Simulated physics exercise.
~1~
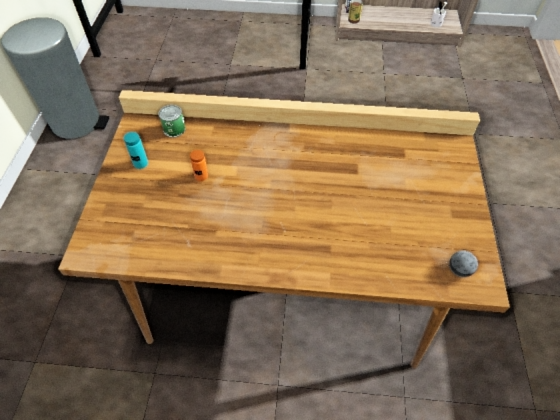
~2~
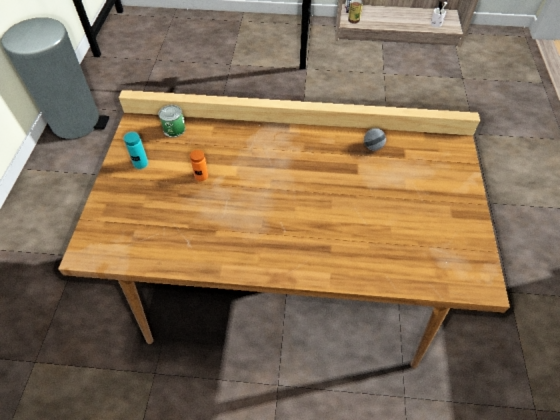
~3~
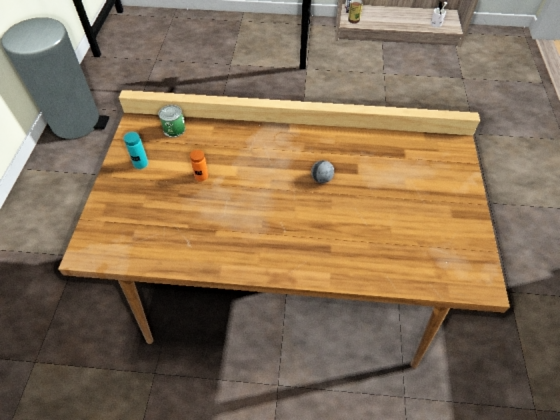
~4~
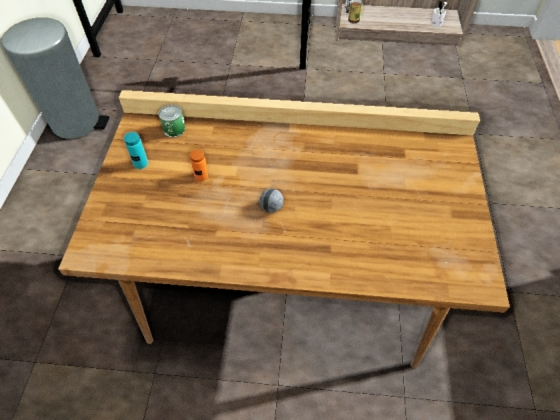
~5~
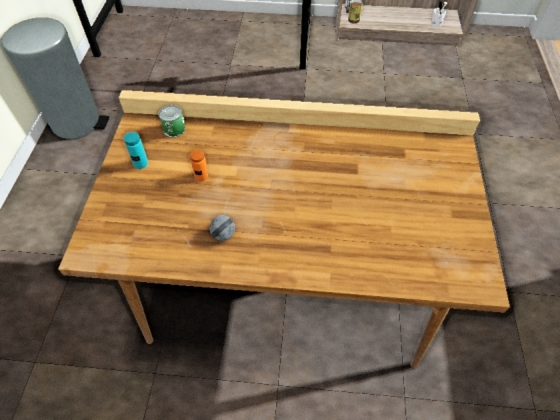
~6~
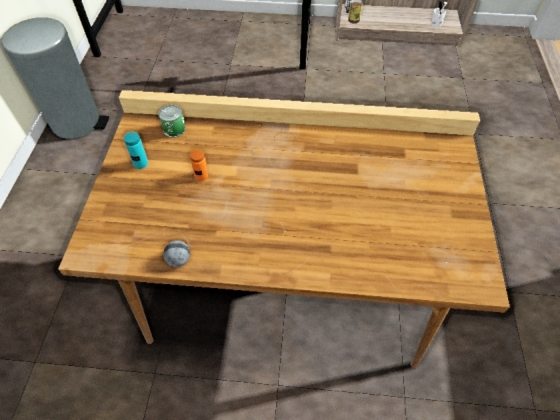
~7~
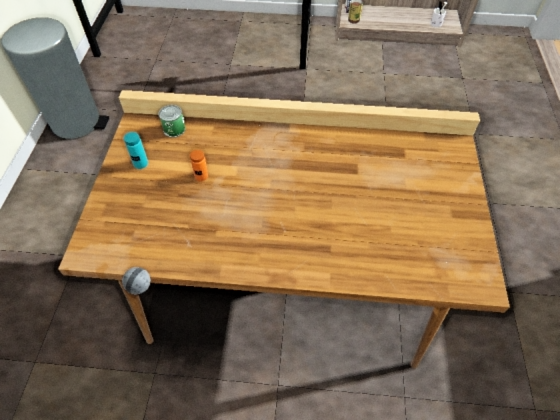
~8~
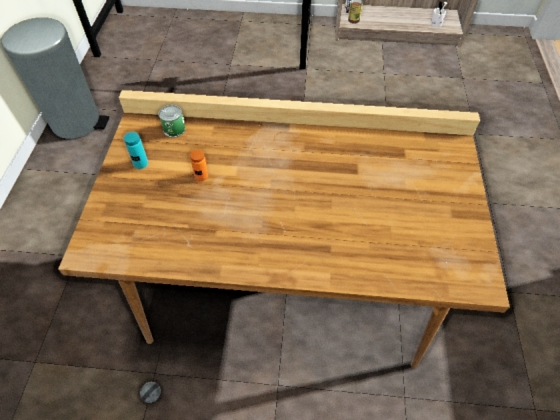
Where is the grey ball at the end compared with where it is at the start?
At the start the grey ball is on the tabletop near the right-hand front corner. By the end it is down on the floor in front of the table, toward the left.
